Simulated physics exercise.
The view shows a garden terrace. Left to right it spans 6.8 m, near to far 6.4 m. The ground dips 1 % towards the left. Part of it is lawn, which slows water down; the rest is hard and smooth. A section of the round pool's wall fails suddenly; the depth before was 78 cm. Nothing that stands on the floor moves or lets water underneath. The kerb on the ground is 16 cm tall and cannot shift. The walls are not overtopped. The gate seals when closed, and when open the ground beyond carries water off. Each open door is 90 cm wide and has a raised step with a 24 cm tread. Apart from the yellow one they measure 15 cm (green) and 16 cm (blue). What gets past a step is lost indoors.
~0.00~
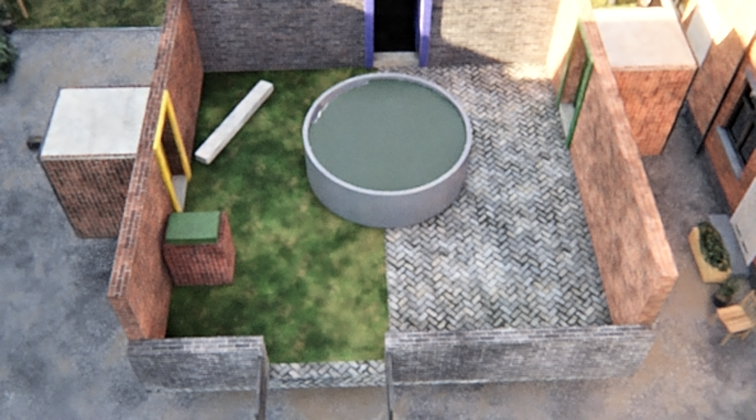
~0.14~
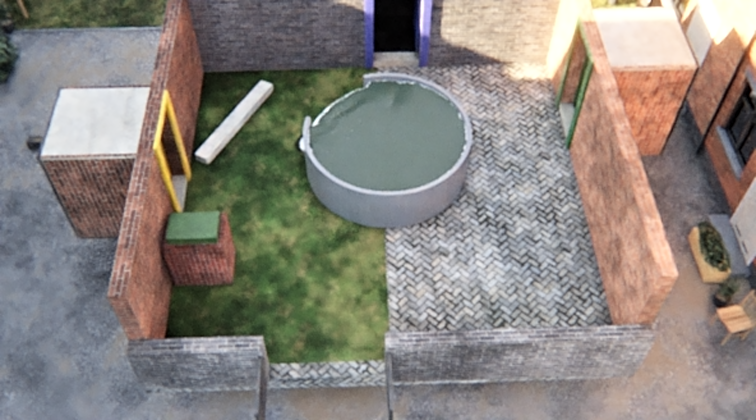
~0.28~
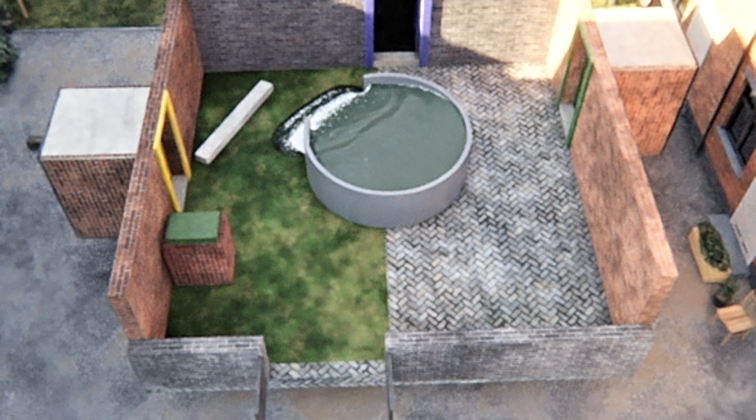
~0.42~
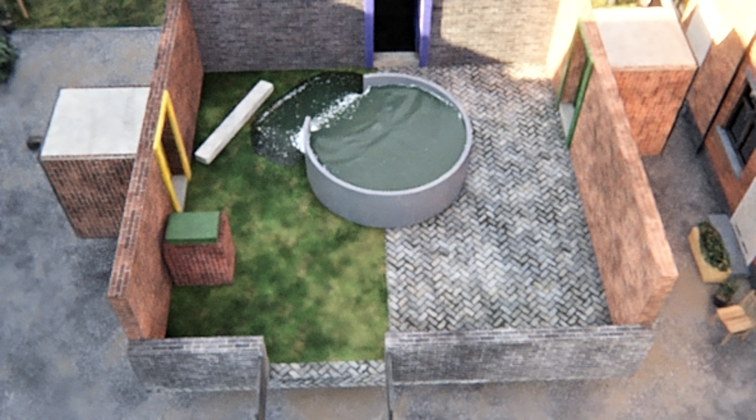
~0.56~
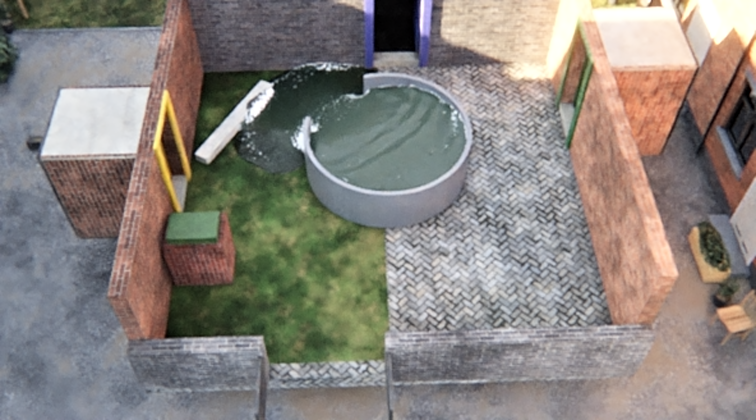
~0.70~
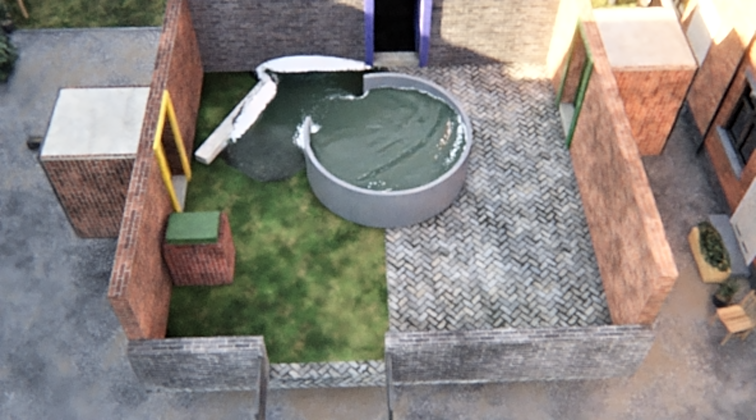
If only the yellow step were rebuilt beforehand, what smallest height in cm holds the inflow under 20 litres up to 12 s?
Close to 18 cm is just enough.
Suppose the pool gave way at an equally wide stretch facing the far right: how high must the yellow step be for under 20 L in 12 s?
Some 9.5 cm.
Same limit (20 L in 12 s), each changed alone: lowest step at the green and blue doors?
About 8.0 cm at green and 7.5 cm at blue.
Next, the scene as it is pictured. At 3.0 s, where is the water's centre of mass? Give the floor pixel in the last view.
At about (321, 139).
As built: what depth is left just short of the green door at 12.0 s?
About 6.5 cm.
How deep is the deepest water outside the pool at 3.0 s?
Up to some 46 cm.
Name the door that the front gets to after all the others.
It is the green one.
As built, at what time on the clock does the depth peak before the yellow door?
Near 5.5 s.
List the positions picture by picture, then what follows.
Still water, 78 cm deep, in the round pool at (387, 133); the yellow door at (173, 163) is dry, in the first picture.
The front is at a hidden place, 0.3 m from the gap on the far side; 0.3 m2 of floor is wet, 78 cm left at the back, in the second picture.
The front is at a hidden place, 0.8 m from the gap on the far side; 1.4 m2 of floor is wet, 78 cm left at the back, in the third picture.
The front is at (311, 80), 1.3 m from the gap on the far side; 2.9 m2 of floor is wet, 78 cm left at the back, in the fourth picture.
The gap is on the far side, the front 1.7 m out at (293, 70); the back of the round pool holds 77 cm, in the fifth picture.
The gap is on the far side, the front 2.2 m out at (253, 71); the back of the round pool holds 73 cm; the yellow door at (173, 163), 3.0 m from the gap, is still 1.2 m from the nearest water, in the sixth picture.
After 1.4 s water covers 20 % of the floor, deepest (54 cm) near (296, 79); it has not reached the yellow door.
After 3.0 s water covers 40 % of the floor, deepest (46 cm) near (204, 75); 14 cm at the yellow door, 0 litres in over its 17 cm step.
After 12.0 s water covers 95 % of the floor, deepest (14 cm) near (194, 142); 13 cm at the yellow door, 28 litres in over its 17 cm step.
At the yellow door as built, the water arrived by 1.8 s and peaked near 24 cm at 5.4 s.
Run again over the same 12 s with other heights there, 33 litres in over 16.5 cm, 6 litres over 22 cm. The limit of 20 litres is kept from about 18 cm up.
